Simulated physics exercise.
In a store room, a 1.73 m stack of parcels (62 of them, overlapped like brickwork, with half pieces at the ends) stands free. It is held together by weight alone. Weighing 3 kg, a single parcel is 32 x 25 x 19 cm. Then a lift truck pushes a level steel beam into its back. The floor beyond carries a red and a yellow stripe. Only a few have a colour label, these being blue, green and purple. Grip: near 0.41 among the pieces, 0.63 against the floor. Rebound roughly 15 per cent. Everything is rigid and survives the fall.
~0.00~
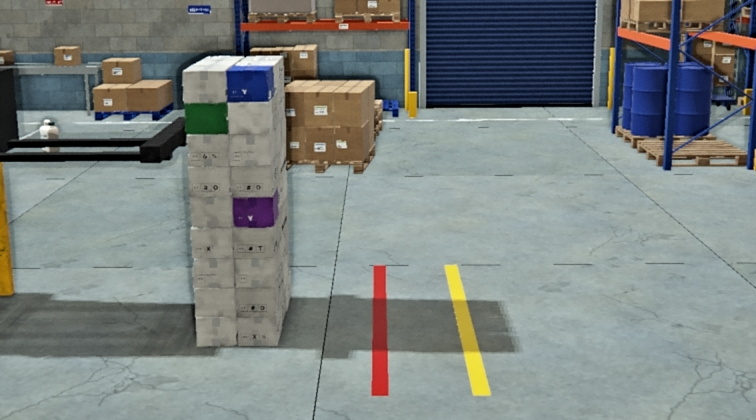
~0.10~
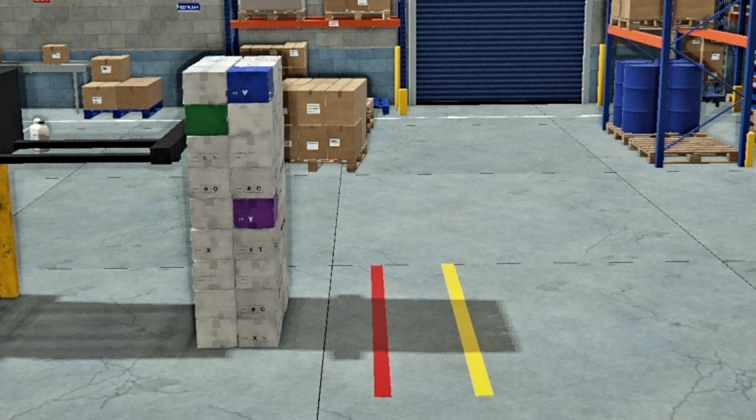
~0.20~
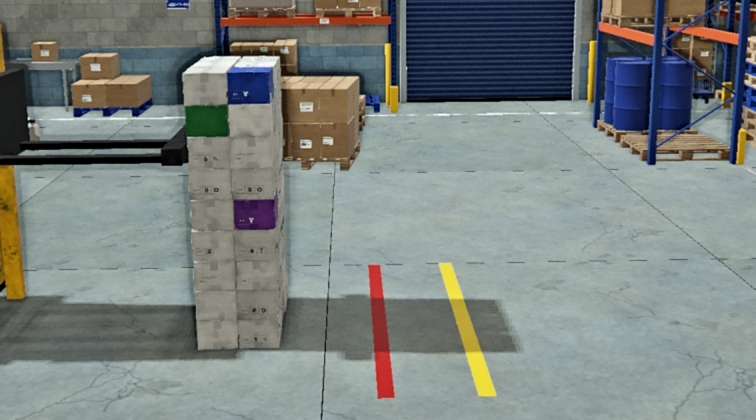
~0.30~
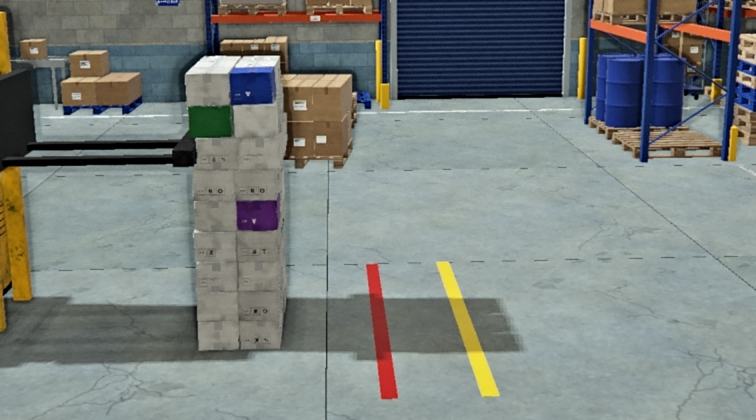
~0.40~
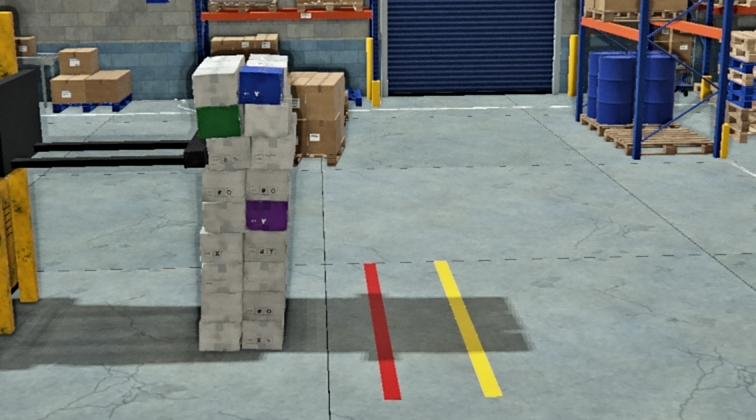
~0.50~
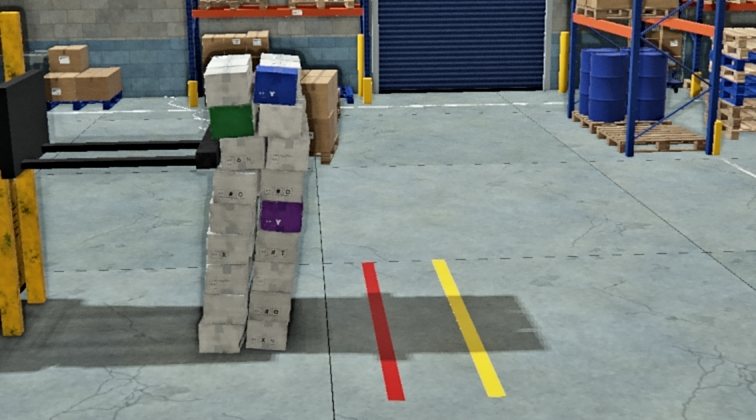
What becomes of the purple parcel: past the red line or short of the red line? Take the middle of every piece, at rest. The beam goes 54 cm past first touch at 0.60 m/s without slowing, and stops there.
Honestly, it goes right over the line.
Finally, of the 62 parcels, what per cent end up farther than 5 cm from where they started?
The shifted ones make up 95 per cent.
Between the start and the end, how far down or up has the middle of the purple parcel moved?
Its middle ends around 70 cm lower.
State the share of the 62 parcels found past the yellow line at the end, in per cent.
35 per cent or so.
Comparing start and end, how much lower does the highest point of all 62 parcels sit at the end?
Lower by close to 105 cm.
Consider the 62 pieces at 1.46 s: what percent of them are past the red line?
50 %.
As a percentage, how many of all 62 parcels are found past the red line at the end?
Roughly 55 per cent of them.
After 0.96 s, 2 of the 62 parcels past the red line; purple parcel leaning 28°, 7 cm lower; blue parcel leaning 28°, 11 cm lower.
After 1.46 s, 32 of the 62 parcels past the red line; purple parcel on its side; blue parcel on its side.
At rest (3.2 s), 34 of the 62 parcels past the red line; purple parcel on its side; blue parcel upside down; green parcel on its side. As the last picture would show them, middles, purple parcel near (453, 313), blue parcel near (715, 316).
